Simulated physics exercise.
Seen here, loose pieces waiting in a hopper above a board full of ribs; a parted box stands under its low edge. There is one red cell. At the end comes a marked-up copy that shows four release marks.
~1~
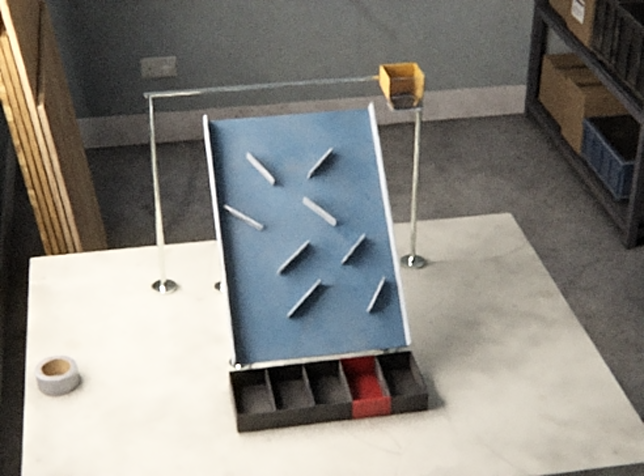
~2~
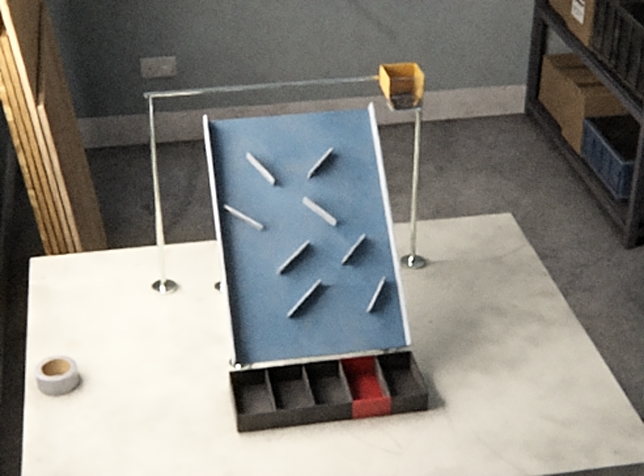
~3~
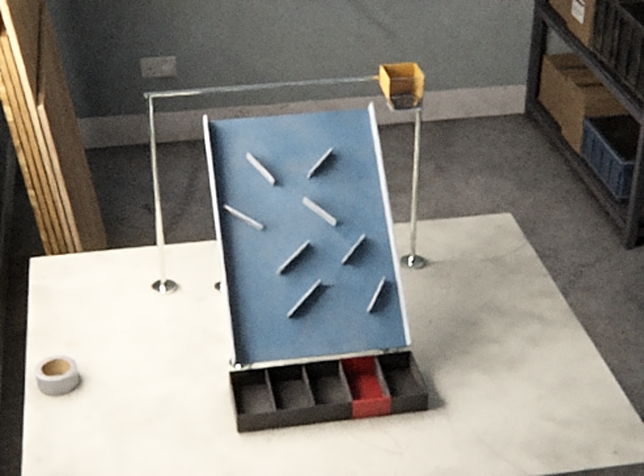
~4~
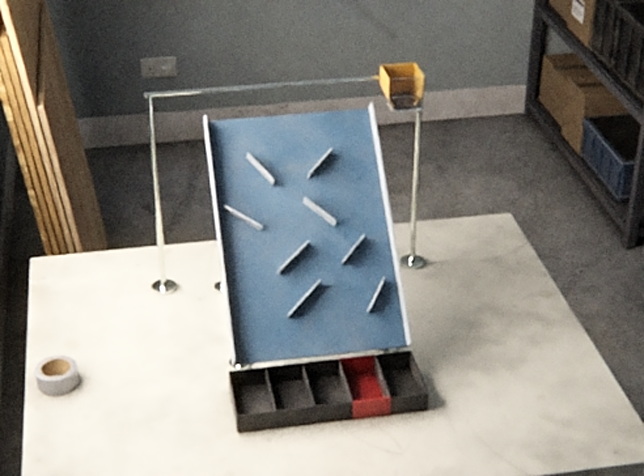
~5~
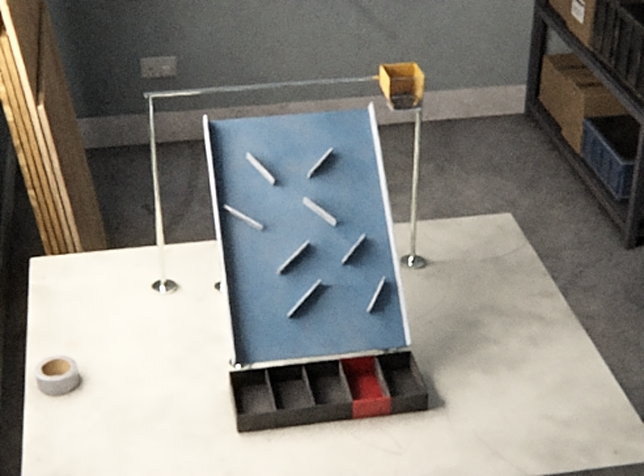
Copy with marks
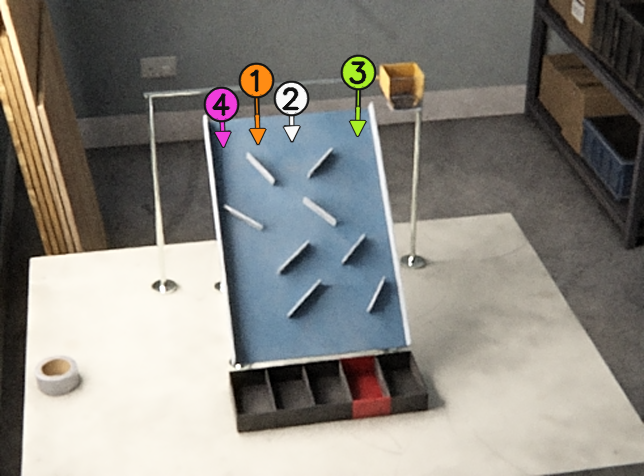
A tilted blue board with pale ribs stands on a white table in a grey-walled room, seen from above and in front. A small yellow hopper sits at the upper right beside a thin metal rail, a black parted box with one red cell lies below the board, and a roll of tape rests at left. Nothing visibly moves, and the camera stays still.
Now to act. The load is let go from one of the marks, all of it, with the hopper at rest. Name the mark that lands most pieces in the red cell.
Go for 1.
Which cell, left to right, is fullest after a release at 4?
The first.
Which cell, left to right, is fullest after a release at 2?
The first.
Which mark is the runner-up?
The answer is 3.
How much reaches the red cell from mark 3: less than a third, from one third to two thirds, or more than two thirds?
It is less than a third.
On the marked copy, mark 1 meets the board at (257, 138); mark 2 meets the board at (291, 135); mark 3 meets the board at (357, 130); mark 4 meets the board at (223, 141).
With 1, close to a third in the red cell, close to half in other cells, a small share outside the box.
With 2, none at all in the red cell, all but a few in other cells, a small share outside the box.
With 3, close to a quarter in the red cell, close to two thirds in other cells, a small share outside the box.
With 4, only a few in the red cell, all but a few in other cells, a small share outside the box.
